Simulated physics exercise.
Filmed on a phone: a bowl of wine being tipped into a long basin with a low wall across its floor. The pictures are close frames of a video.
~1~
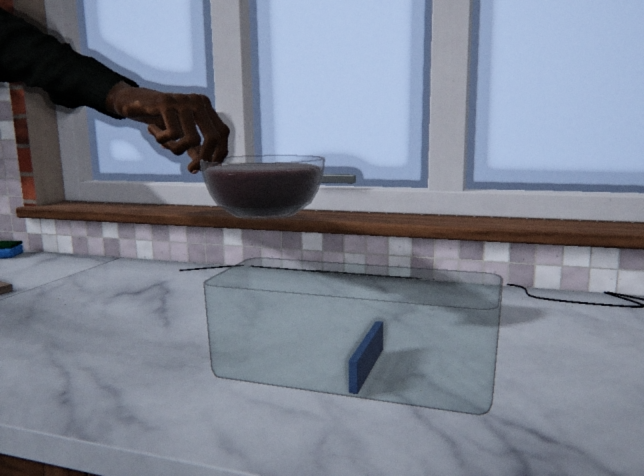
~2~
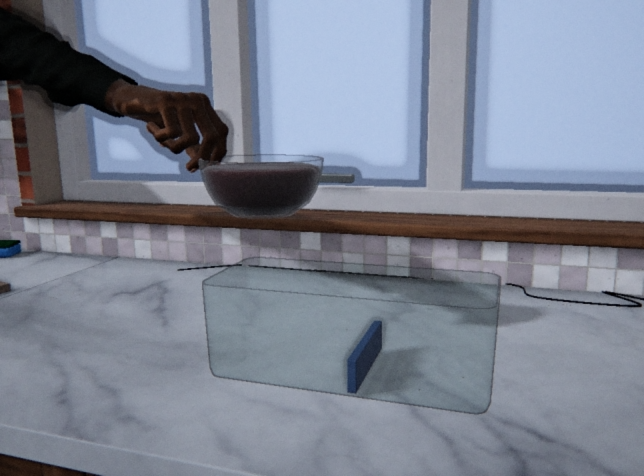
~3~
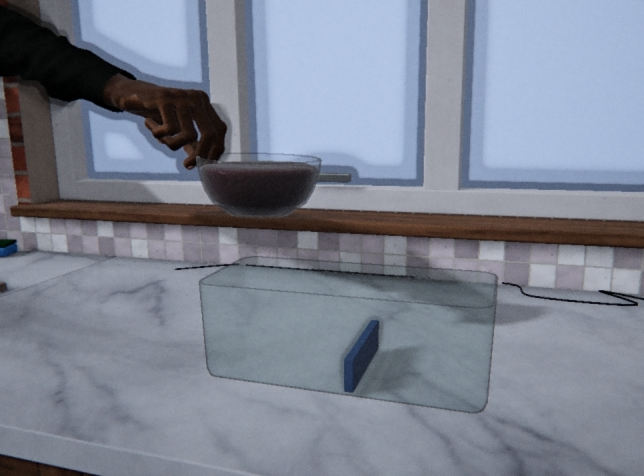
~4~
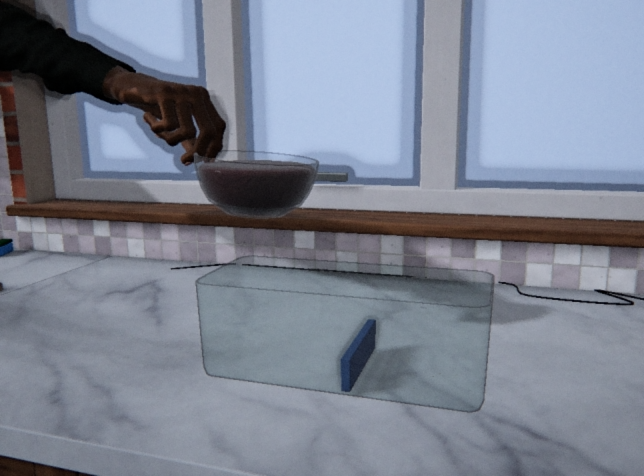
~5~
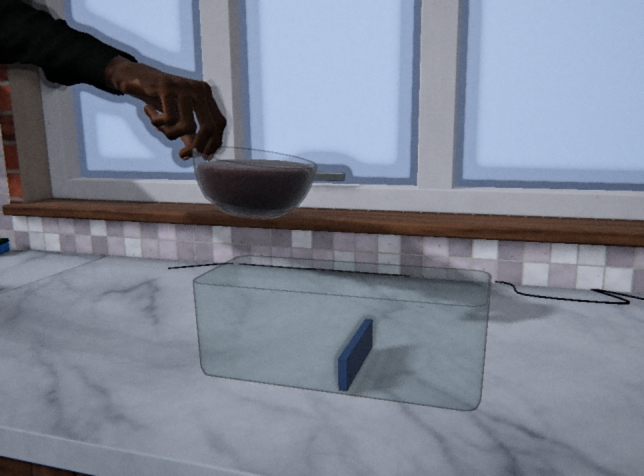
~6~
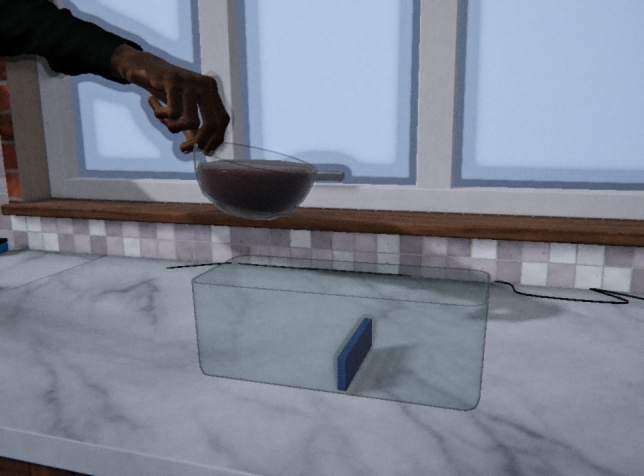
A hand held a clear bowl of dark wine above a long glass basin with a low blue wall inside, and slowly tilted the bowl slightly to the right while the wine's surface stayed nearly level.
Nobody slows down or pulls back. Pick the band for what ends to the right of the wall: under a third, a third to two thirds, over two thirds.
In the end between a third and two thirds is right of the wall.
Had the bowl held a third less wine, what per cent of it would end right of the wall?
Some 30 per cent.
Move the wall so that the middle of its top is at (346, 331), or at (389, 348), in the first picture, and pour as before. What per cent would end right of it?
First some 75, then 25 per cent.
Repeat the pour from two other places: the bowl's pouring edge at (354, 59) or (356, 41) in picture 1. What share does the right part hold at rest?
About 80 and 85 per cent.
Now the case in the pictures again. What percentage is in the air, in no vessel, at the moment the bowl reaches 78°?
Near 35 %.
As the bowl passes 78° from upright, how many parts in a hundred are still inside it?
Some 25 per cent.
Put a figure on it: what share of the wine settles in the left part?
Close to 45 per cent.
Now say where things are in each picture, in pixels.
In the first frame, it leans 0°; its right rim is at (321, 161); the wine meets the walls at (214, 167) and (320, 168); the long basin's rim runs from (227, 271) to (501, 292); the wall's top is at (368, 341).
In the second frame, it leans 1°; its right rim is at (319, 161); the wine meets the walls at (213, 166) and (319, 168).
In the third frame, it leans 2°; its right rim is at (317, 163); the wine meets the walls at (210, 165) and (316, 169).
In the fourth frame, it leans 5°; its right rim is at (315, 165); the wine meets the walls at (208, 163) and (314, 169).
In the fifth frame, it leans 9°; its right rim is at (313, 169); the wine meets the walls at (206, 163) and (313, 169).
In the sixth frame, it leans 14°; its right rim is at (313, 175); the wine meets the walls at (207, 163) and (314, 170).
A moment on, the bowl is tipped on its side and 27 per cent is still to pour, 10 is left of the wall and 29 right of it.
Next, the bowl is tipped right over and 0 per cent is still to pour, 48 is left of the wall and 51 right of it.
Then the bowl is tipped right over and 0 per cent is still to pour, 47 is left of the wall and 52 right of it.
Later the bowl is tipped right over and 0 per cent is still to pour, 47 is left of the wall and 52 right of it.
At rest 47 per cent lies left of the wall, 52 right of it and 1 outside.
